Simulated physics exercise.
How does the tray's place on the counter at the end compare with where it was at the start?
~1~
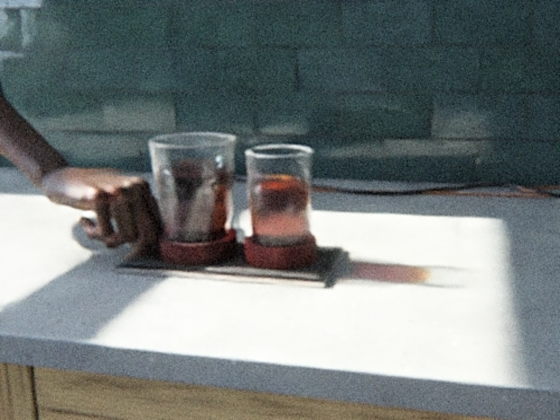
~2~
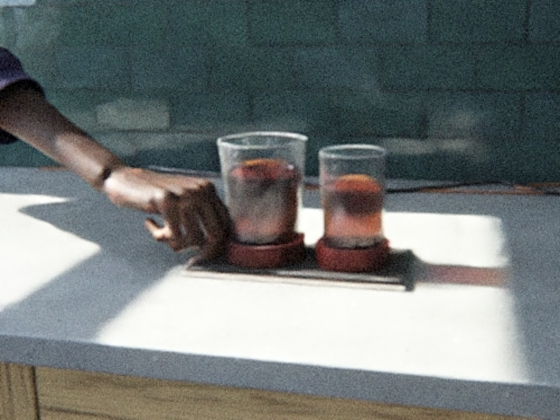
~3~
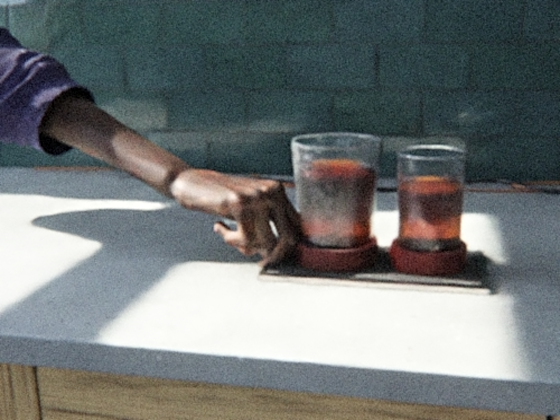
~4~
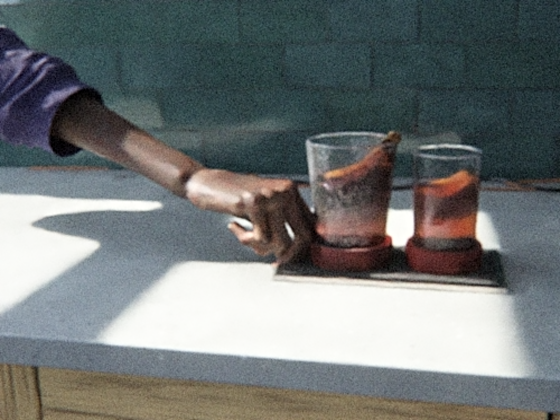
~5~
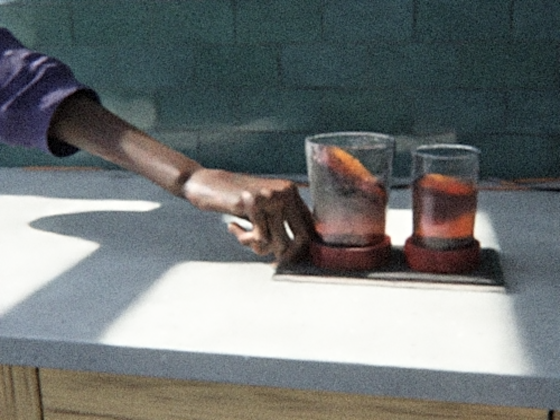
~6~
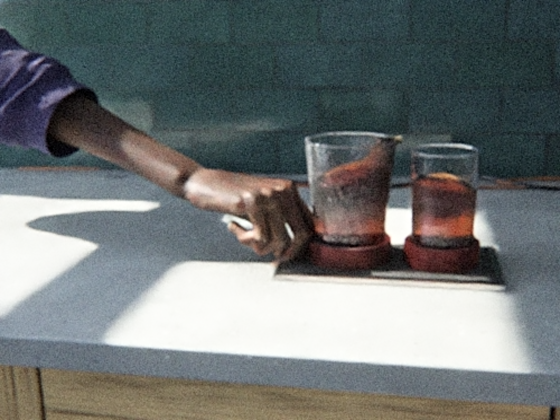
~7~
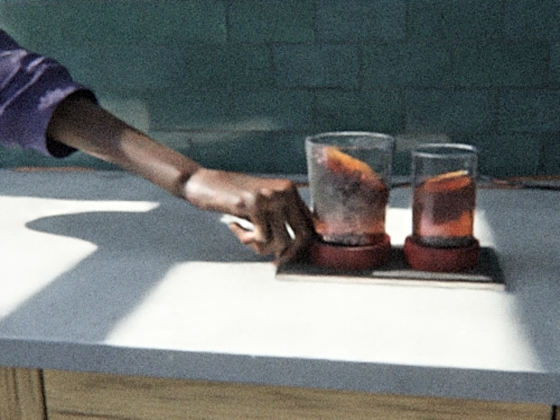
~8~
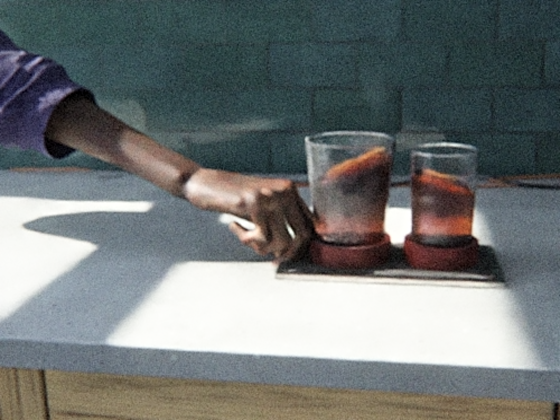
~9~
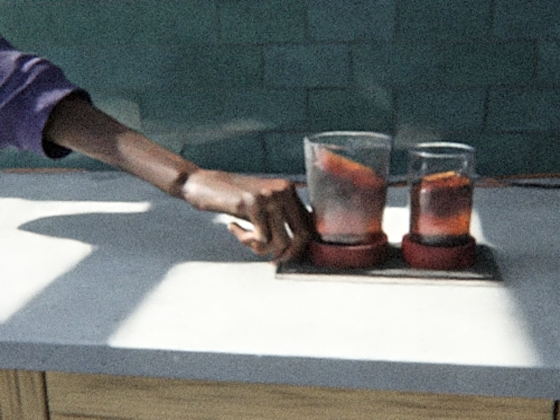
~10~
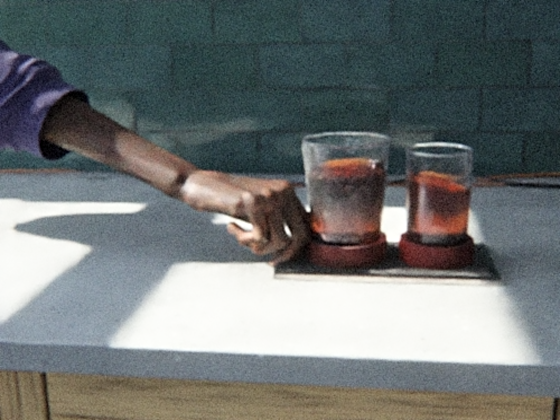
At the start the tray sits near the middle of the view, a little to the left. By the end it rests clearly farther right along the counter.
